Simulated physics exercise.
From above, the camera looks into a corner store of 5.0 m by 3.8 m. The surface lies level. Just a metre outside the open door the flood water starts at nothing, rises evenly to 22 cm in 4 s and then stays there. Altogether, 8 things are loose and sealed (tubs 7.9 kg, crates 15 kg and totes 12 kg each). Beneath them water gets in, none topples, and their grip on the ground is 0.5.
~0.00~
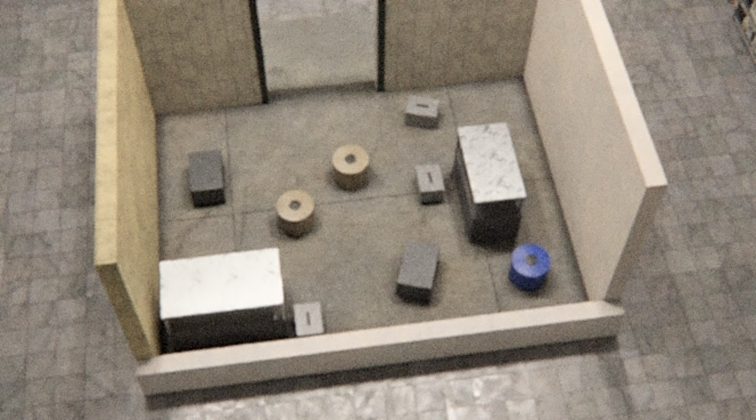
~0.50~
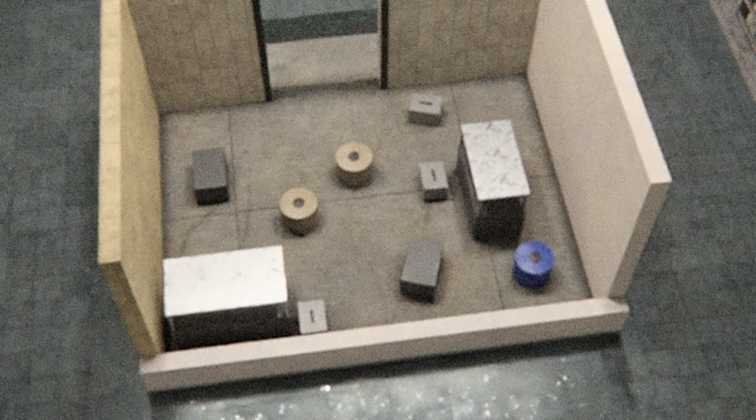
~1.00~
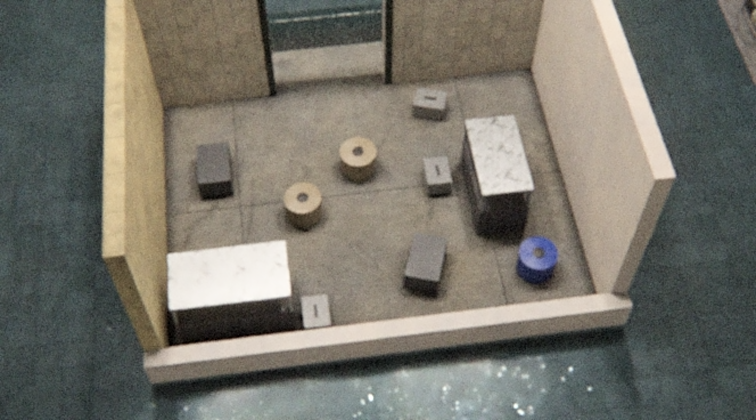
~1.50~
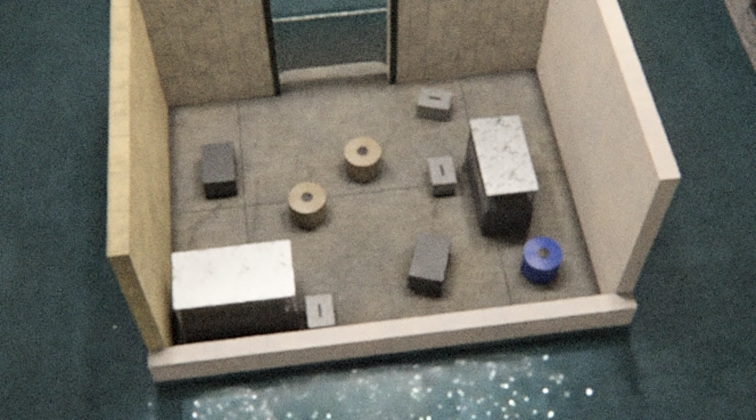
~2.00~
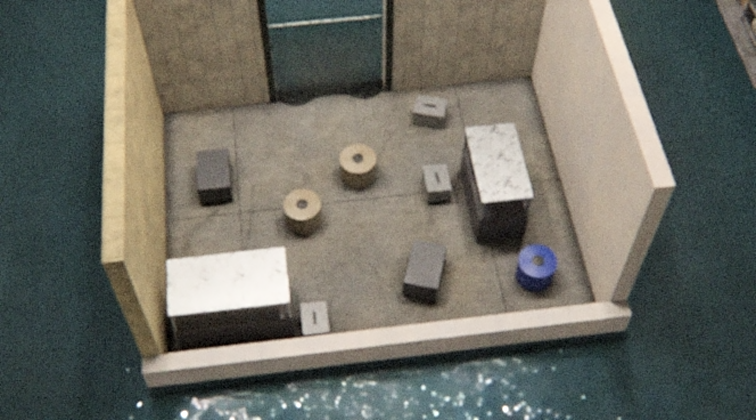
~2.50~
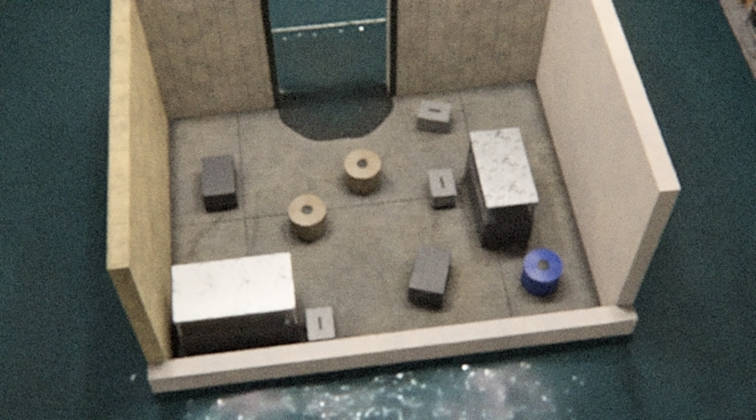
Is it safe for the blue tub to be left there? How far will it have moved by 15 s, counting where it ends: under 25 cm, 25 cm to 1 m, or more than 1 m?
It'll show a big shift.
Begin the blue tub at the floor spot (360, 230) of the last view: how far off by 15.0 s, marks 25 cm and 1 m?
Looks like it is swept a long way.
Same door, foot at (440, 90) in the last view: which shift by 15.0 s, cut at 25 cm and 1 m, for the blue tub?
Then the blue tub is swept a long way.
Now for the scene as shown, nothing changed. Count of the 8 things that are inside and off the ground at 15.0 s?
By my count, 8.
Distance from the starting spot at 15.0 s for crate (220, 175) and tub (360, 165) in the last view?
Net displacement, in order: 50 cm; 250 cm.
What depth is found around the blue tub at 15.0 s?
I'd put it at about 13 cm.
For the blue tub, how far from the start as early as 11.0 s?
Roughly 300 cm.
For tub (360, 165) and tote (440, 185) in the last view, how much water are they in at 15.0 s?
Roughly 10 and 15 cm.
After 3.5 s the blue tub is near (543, 265), 0.0 m from its start, aground; 0 afloat.
After 6.8 s the blue tub is near (543, 265), 0.0 m from its start, aground; 2 afloat.
After 11.0 s the blue tub is near (509, 76), 2.9 m from its start, afloat; 7 afloat.
After 15.0 s the blue tub is near (405, 129), 2.5 m from its start, afloat; 8 afloat.
